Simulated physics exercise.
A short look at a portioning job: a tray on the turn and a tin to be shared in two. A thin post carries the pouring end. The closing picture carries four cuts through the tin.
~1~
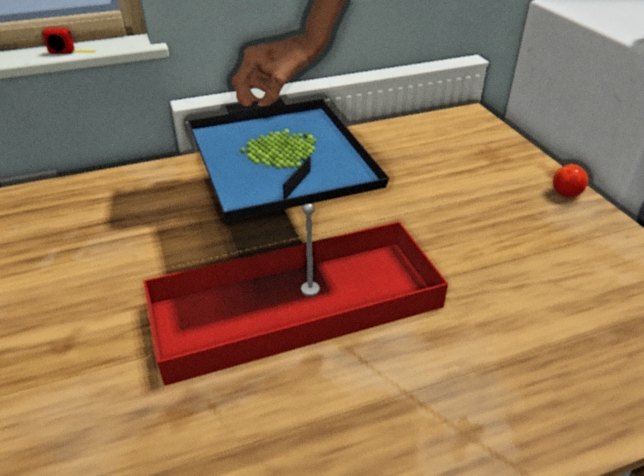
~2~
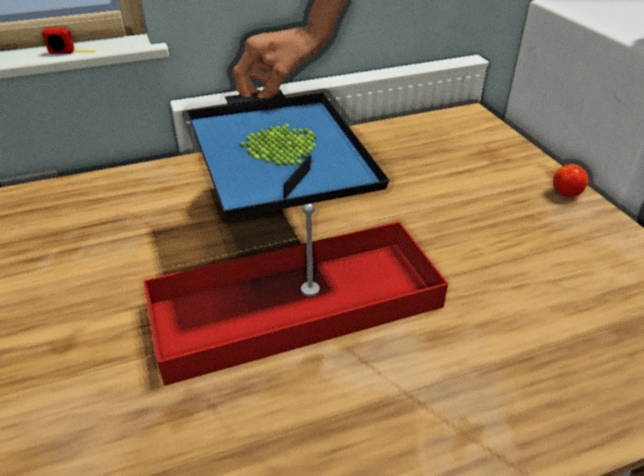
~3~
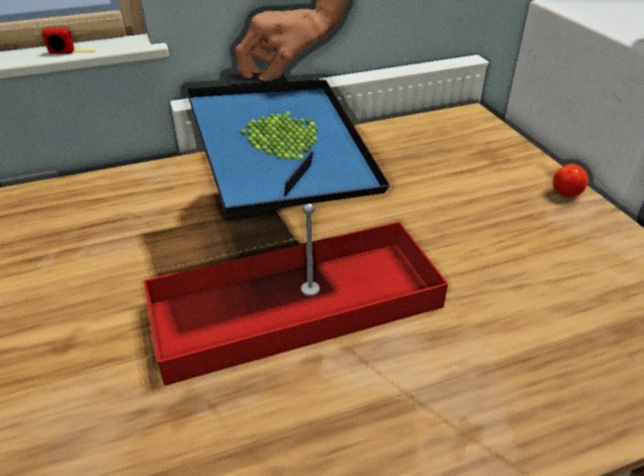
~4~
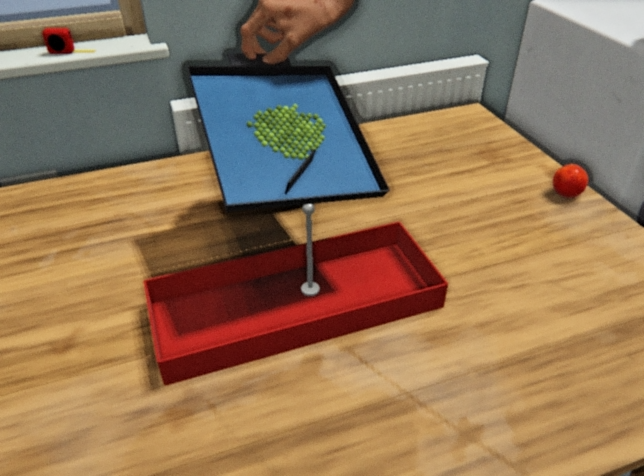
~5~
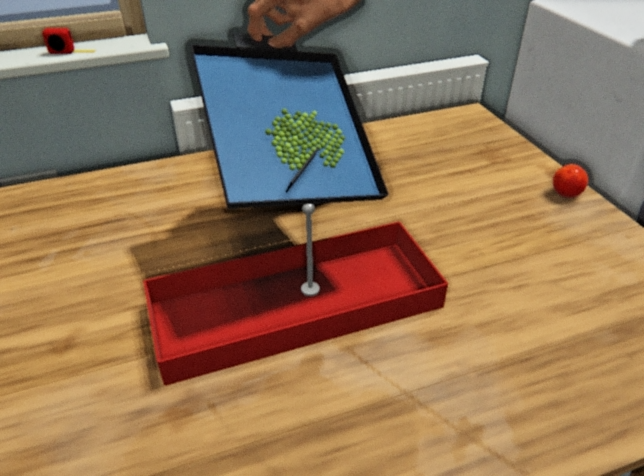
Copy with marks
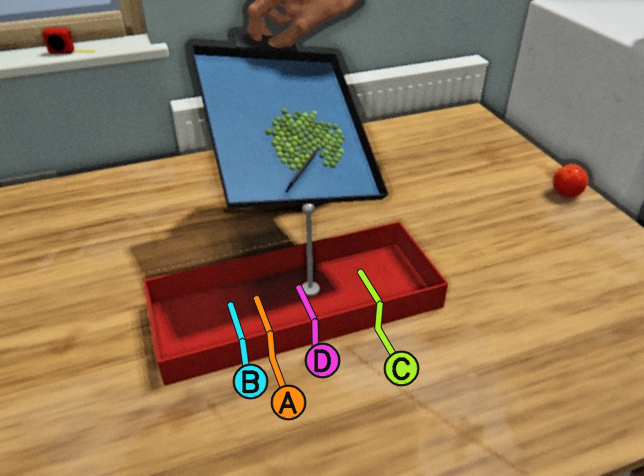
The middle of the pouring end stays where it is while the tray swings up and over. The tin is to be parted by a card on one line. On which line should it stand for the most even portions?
C beats the others.
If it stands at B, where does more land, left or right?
More lands on the right.
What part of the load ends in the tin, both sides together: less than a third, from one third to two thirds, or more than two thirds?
It is more than two thirds.
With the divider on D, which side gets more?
More lands on the right.
On the marked copy, line A crosses the front rim at (269, 332); line B crosses the front rim at (242, 339); line C crosses the front rim at (379, 302); line D crosses the front rim at (314, 320).
Choosing A, of what is caught, none on the left of the divider, all on the right.
Choosing B, of what is caught, none on the left of the divider, all on the right.
Choosing C, of what is caught, about a third on the left of the divider, about two thirds on the right.
Choosing D, of what is caught, none on the left of the divider, all on the right.
